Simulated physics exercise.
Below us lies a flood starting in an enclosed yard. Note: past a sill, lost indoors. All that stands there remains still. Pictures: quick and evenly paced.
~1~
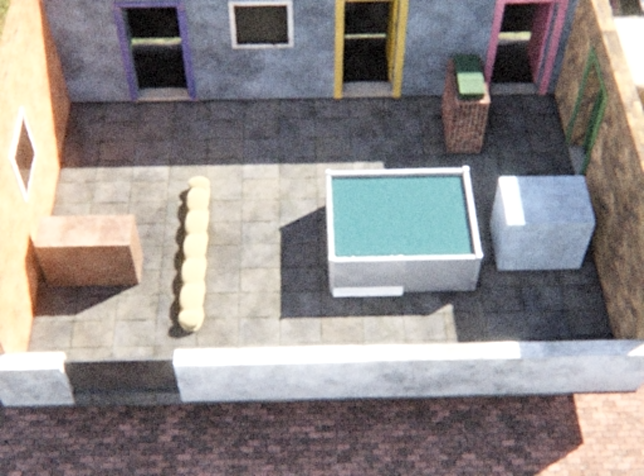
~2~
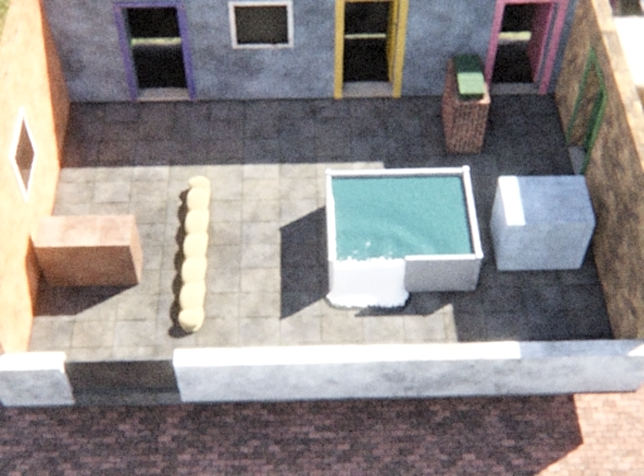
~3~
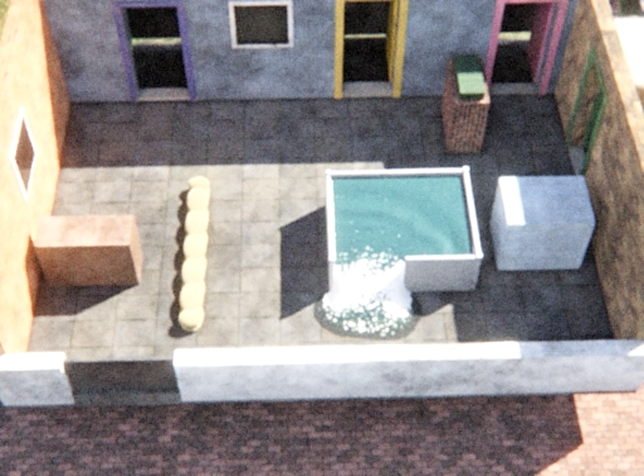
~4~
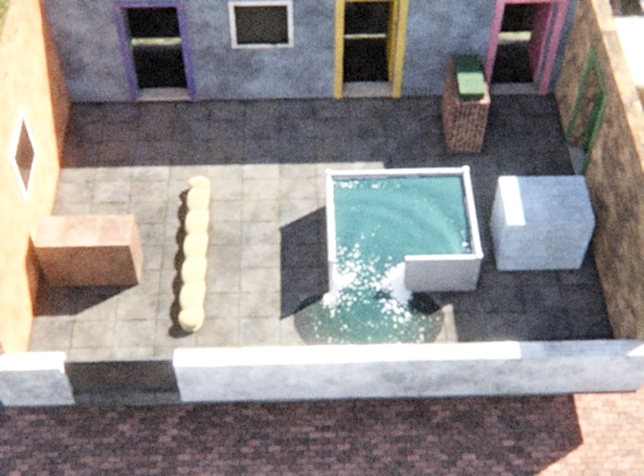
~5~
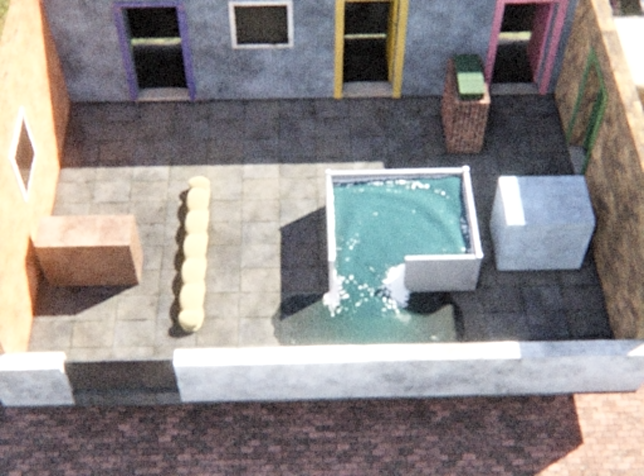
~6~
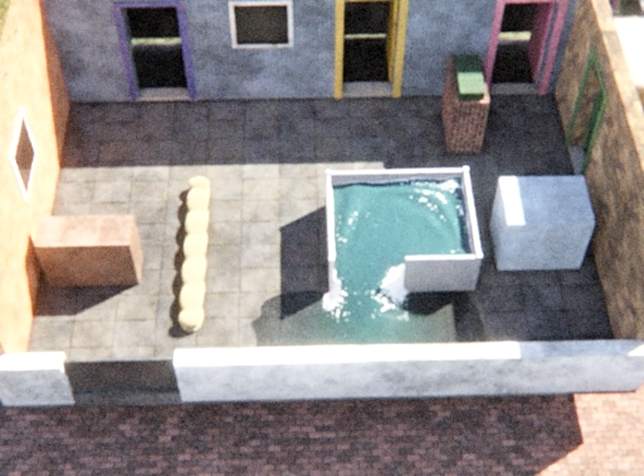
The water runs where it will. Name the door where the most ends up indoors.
Pink.
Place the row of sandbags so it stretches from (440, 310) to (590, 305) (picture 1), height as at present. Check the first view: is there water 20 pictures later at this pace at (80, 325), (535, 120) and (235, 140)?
Taking the three spots in the order given, they'd be soaked, spared and spared.
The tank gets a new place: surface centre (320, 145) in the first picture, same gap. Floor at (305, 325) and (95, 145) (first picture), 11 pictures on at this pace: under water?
Point one soaked, point two left dry.
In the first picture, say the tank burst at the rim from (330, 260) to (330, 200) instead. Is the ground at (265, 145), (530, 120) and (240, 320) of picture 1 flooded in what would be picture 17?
In turn: Flooded, clear, awash.
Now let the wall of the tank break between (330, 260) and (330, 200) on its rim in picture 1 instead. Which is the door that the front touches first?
Answer: The blue one.
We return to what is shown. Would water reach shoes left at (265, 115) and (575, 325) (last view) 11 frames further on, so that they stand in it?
The first spot is spared and the second is swamped.
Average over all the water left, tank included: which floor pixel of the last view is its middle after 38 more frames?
Point: (327, 278).
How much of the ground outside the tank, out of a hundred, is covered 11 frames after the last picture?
That comes to about 30 per cent.
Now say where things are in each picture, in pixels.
In the first picture, the tank at (401, 217) is whole and still.
In the second picture, the front is at (328, 296), out from the gap at (368, 278).
In the third picture, the front is at (407, 329), out from the gap at (368, 280).
In the fourth picture, water pours out at (368, 281) and has run to a hidden place.
In the fifth picture, water pours out at (368, 281) and has run to a hidden place.
In the sixth picture, the front is at a hidden place, out from the gap at (368, 281).
A moment on, water covers 15 % of the floor; blue door not reached, pink door not reached, yellow door not reached, green door not reached.
Next, water covers 30 % of the floor; blue door not reached, pink door not reached, yellow door not reached, green door not reached.
Then, water covers 45 % of the floor; blue door not reached, pink door not reached, yellow door not reached, green door wet at the sill, nothing in.
Later, water covers 75 % of the floor; blue door wet at the sill, nothing in, pink door some in, yellow door not reached, green door wet at the sill, nothing in.
In the end, water covers 95 % of the floor; blue door a trickle in, pink door some in, yellow door wet at the sill, nothing in, green door wet at the sill, nothing in; the pink door has let in the most.
